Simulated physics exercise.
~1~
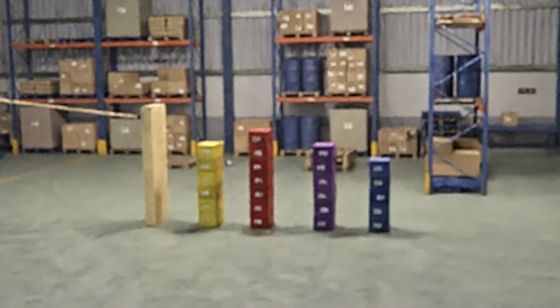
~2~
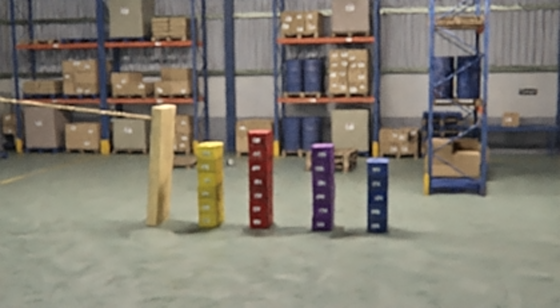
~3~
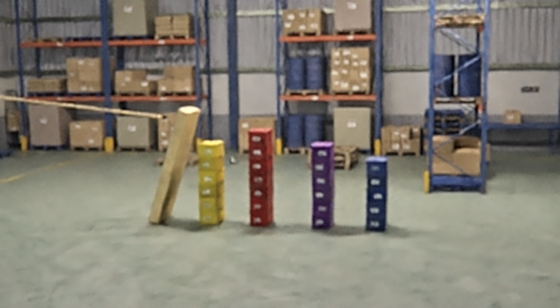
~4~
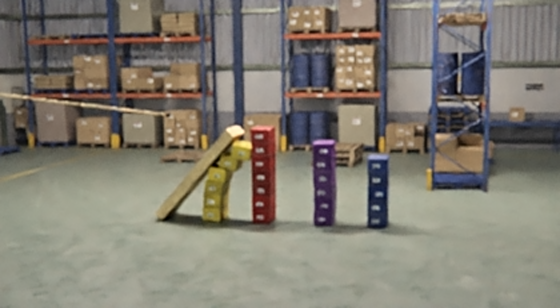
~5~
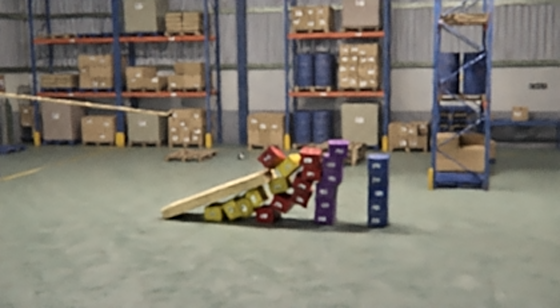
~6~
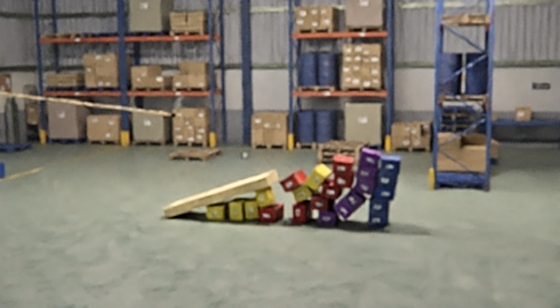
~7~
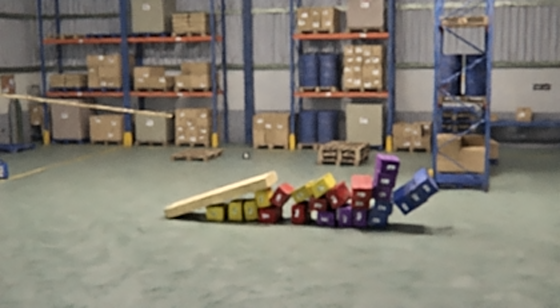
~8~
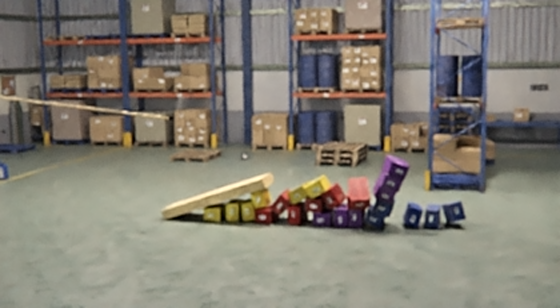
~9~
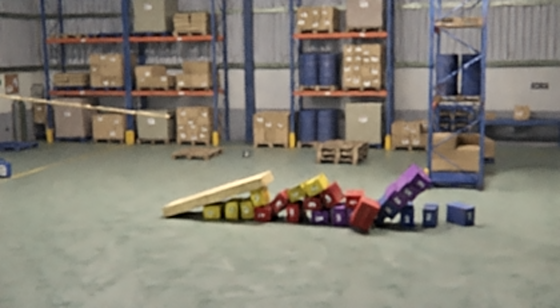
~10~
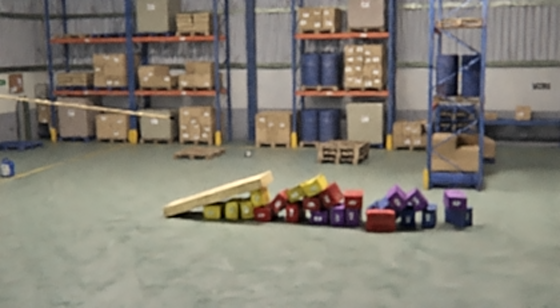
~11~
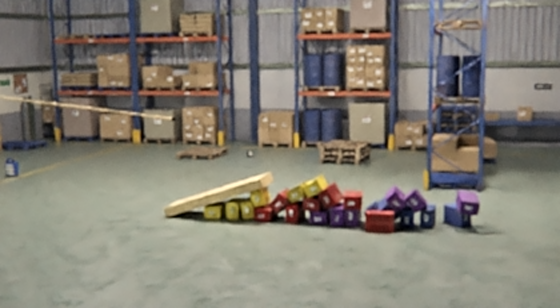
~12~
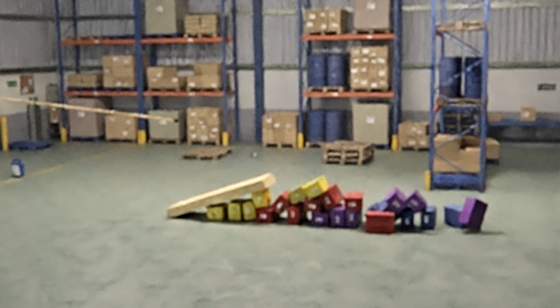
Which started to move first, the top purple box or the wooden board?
The wooden board moved first, tipping over while the top purple box was still in place on its stack.
